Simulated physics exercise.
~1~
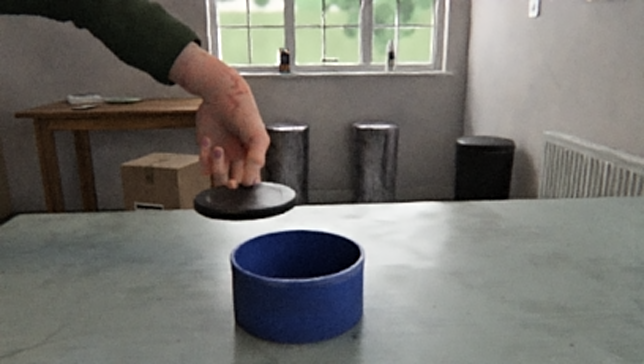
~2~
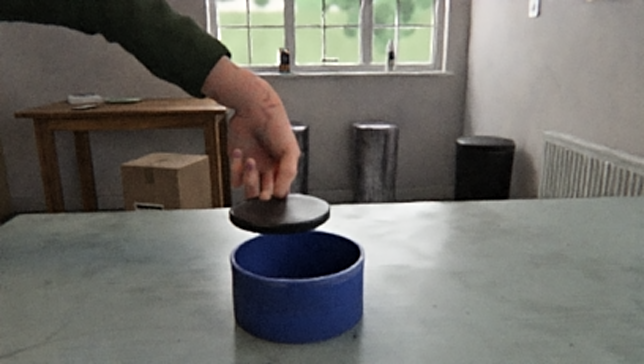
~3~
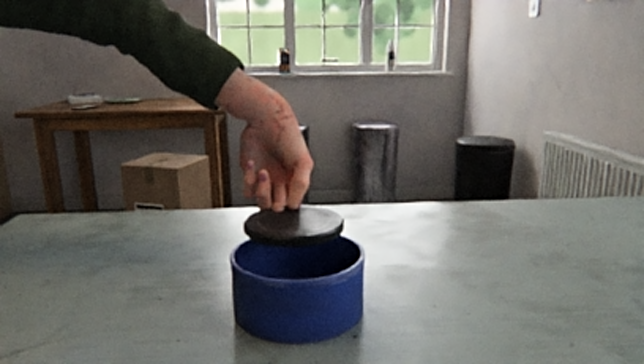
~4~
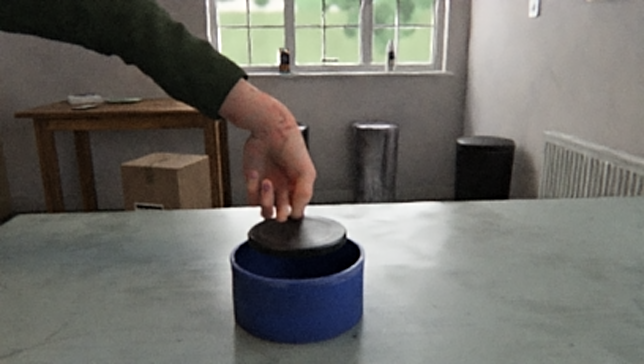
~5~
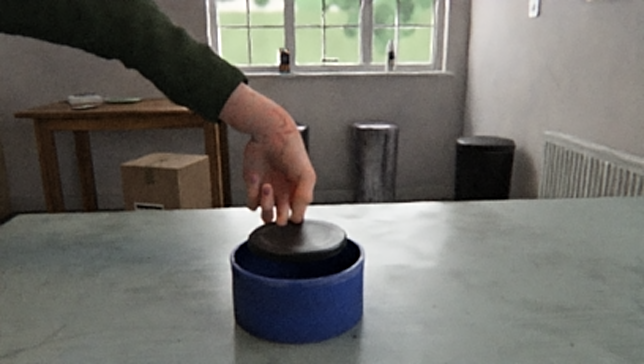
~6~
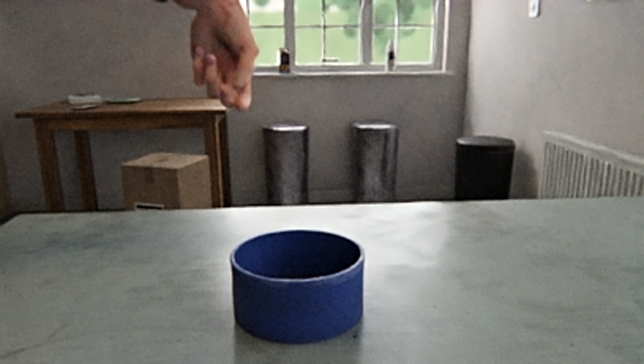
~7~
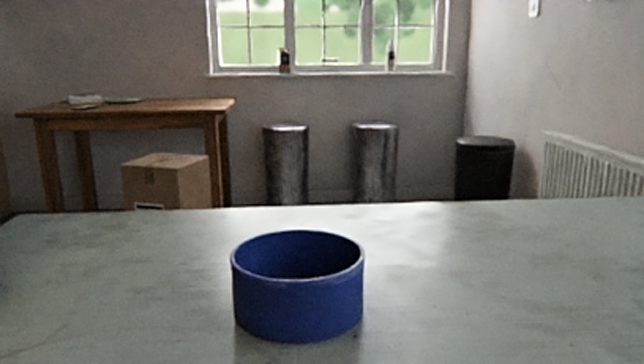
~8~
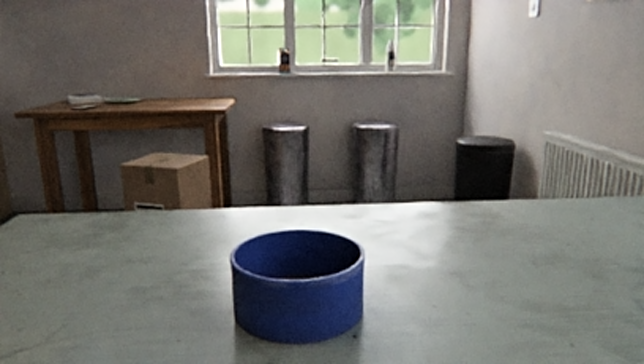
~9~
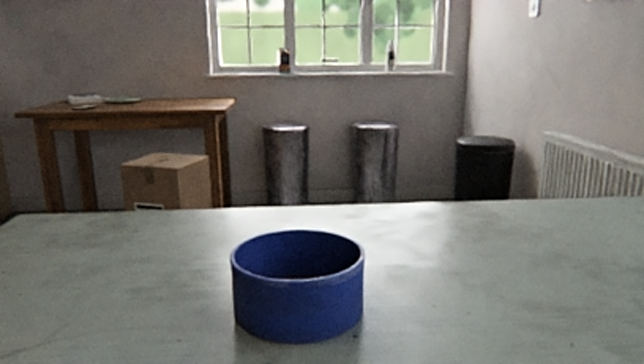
Black lid lowered by a hand moving right over a blue pot, then dropping inside as the hand lets go and withdraws.
